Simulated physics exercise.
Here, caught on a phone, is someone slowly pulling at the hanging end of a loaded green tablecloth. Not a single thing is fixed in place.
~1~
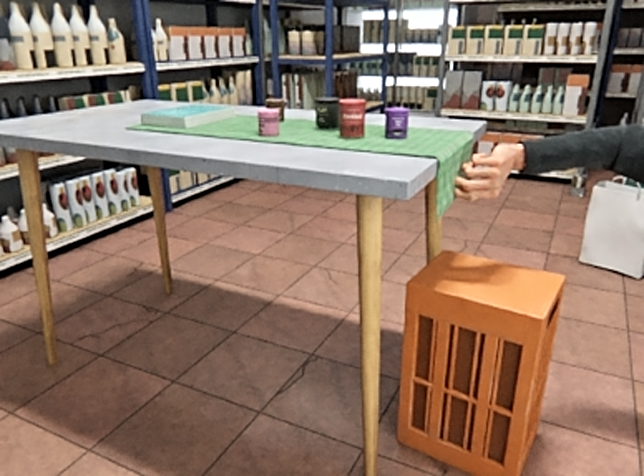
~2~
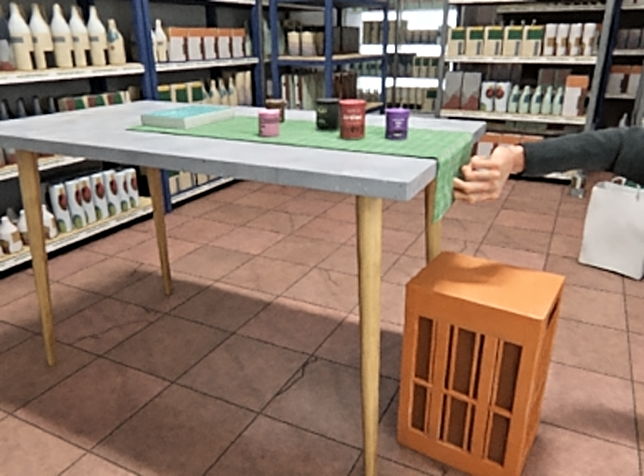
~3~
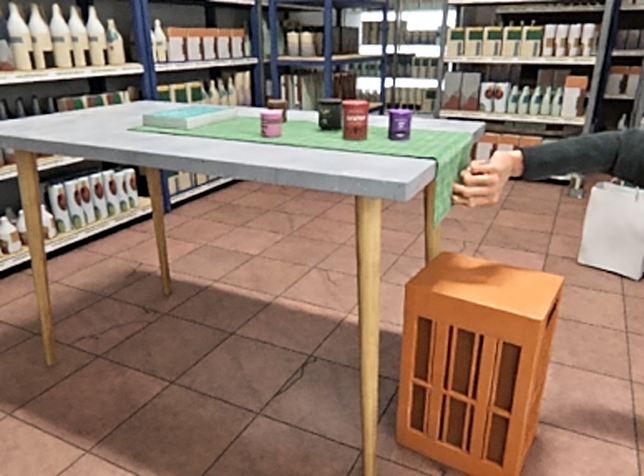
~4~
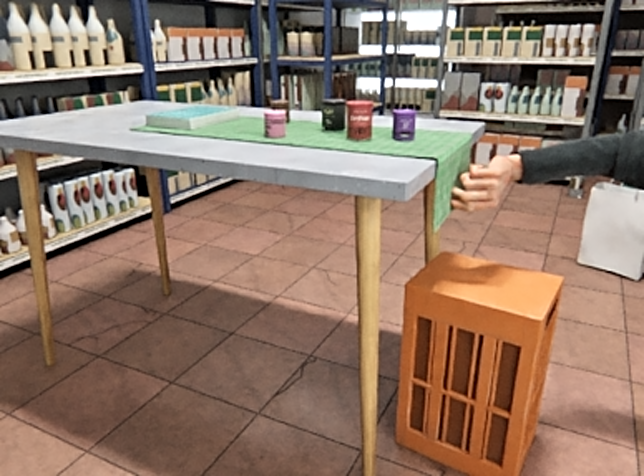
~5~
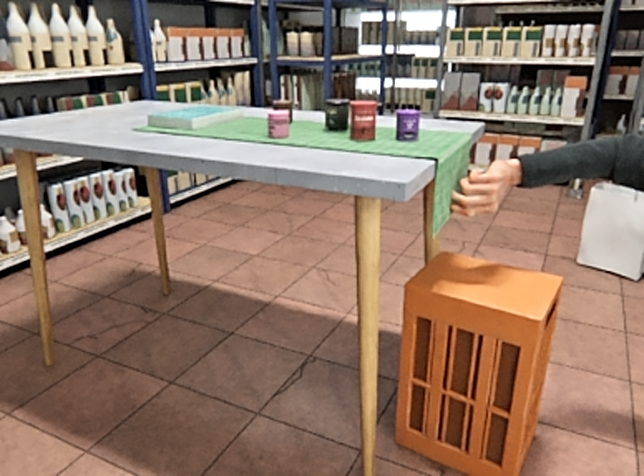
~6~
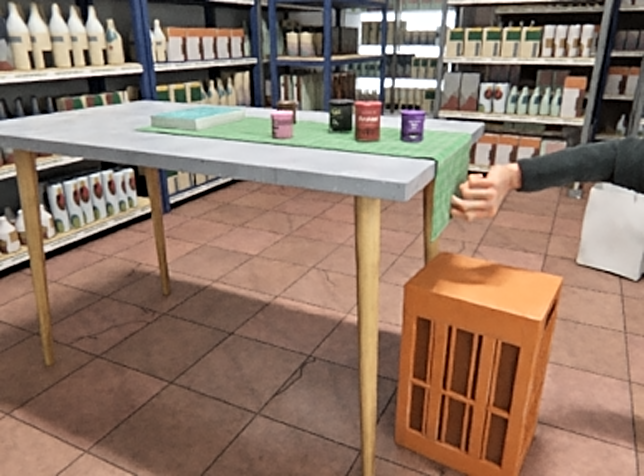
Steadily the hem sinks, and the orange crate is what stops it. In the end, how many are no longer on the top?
Off the top: One.
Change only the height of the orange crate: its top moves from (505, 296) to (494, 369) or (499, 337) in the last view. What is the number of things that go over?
Totals 3, 2.
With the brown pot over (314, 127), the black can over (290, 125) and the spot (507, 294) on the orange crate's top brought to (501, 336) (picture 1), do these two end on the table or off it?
As for the brown pot, it stays in place; as for the black can, it stays in place.
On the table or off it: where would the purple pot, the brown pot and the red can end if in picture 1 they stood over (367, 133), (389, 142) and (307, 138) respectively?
The purple pot? It stays where it is. The brown pot tips off, and the red can stays where it is.
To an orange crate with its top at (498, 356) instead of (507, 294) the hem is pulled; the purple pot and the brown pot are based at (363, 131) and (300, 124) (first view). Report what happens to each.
The purple pot ends up off while the brown pot ends up on top.
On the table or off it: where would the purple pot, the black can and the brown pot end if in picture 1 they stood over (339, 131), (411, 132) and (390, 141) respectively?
Purple pot safe, black can lost, brown pot lost.
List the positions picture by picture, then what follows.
Hem (435, 223); purple pot (397, 109); red can (353, 101); black can (328, 99); pink pot (268, 110); brown pot (275, 100); top of the crate (507, 294), in the first frame.
Hem (432, 224); purple pot (397, 110), in the second frame.
Hem (433, 229); red can (356, 102), in the third frame.
Hem (433, 234); black can (334, 100); top of the crate (505, 295), in the fourth frame.
Hem (432, 239); pink pot (278, 112), in the fifth frame.
Hem (430, 243); purple pot (413, 112); red can (368, 103); black can (341, 101); pink pot (282, 113); brown pot (286, 102), in the sixth frame.
Soon after, hem near (449, 241); all still up.
After that, hem on the crate; purple pot gone.
In the end, hem on the crate; purple pot gone. Over the edge go one.
